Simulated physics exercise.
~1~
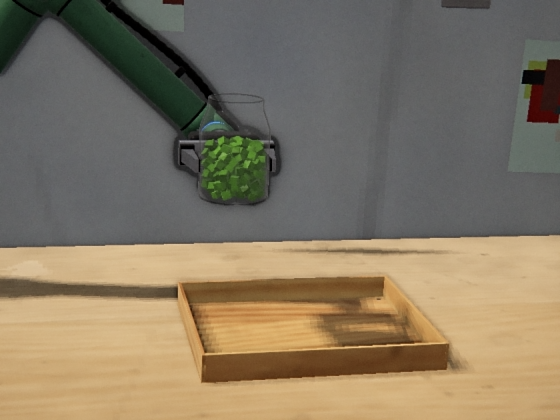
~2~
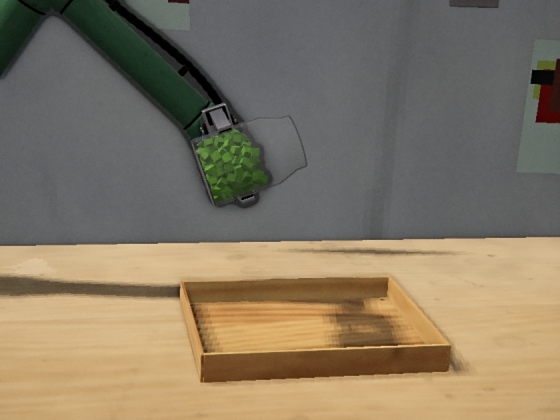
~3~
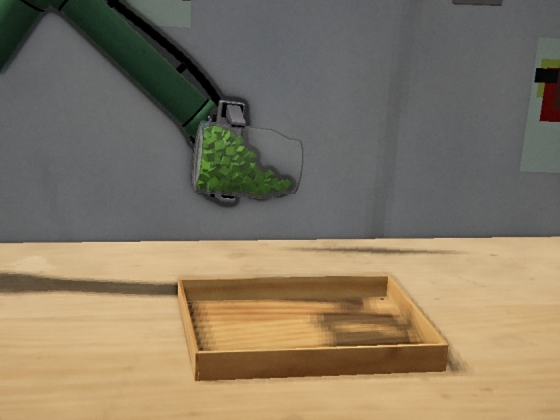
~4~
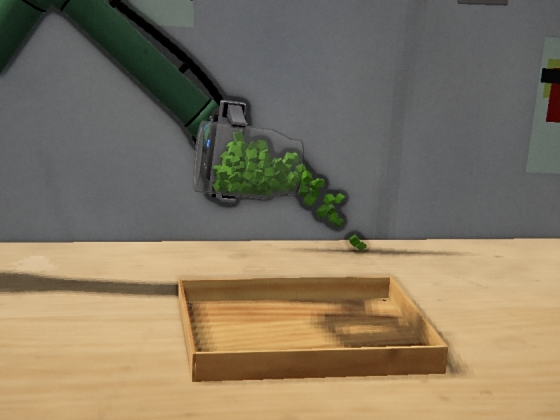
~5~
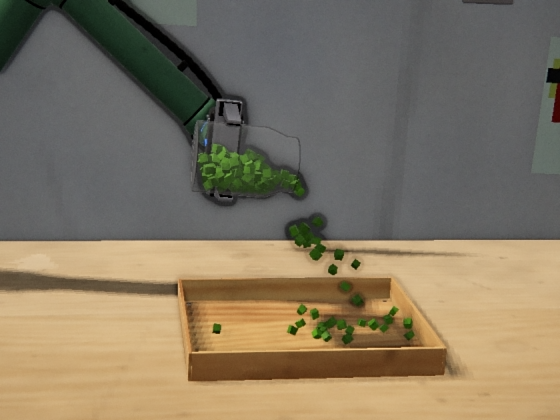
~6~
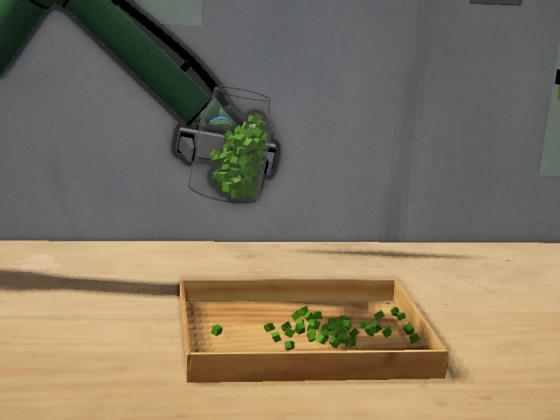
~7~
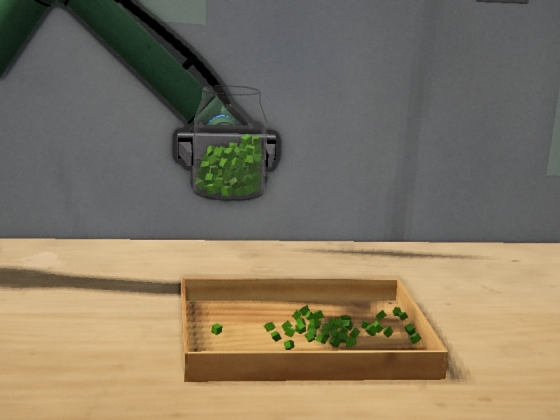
A dark green robot arm reaches in from the upper left, holding a clear jar of bright green cubes above a pale wooden table, seen from the front and slightly above. A shallow wooden tray sits on the table below, against a grey wall with colourful patches at the right. The arm tips the jar onto its side towards the right, and the cubes slide to its mouth. Some spill out and drop into the tray, scattering mostly across its middle and right. The arm then turns the jar upright again, with many cubes still inside and a smaller share lying in the tray.
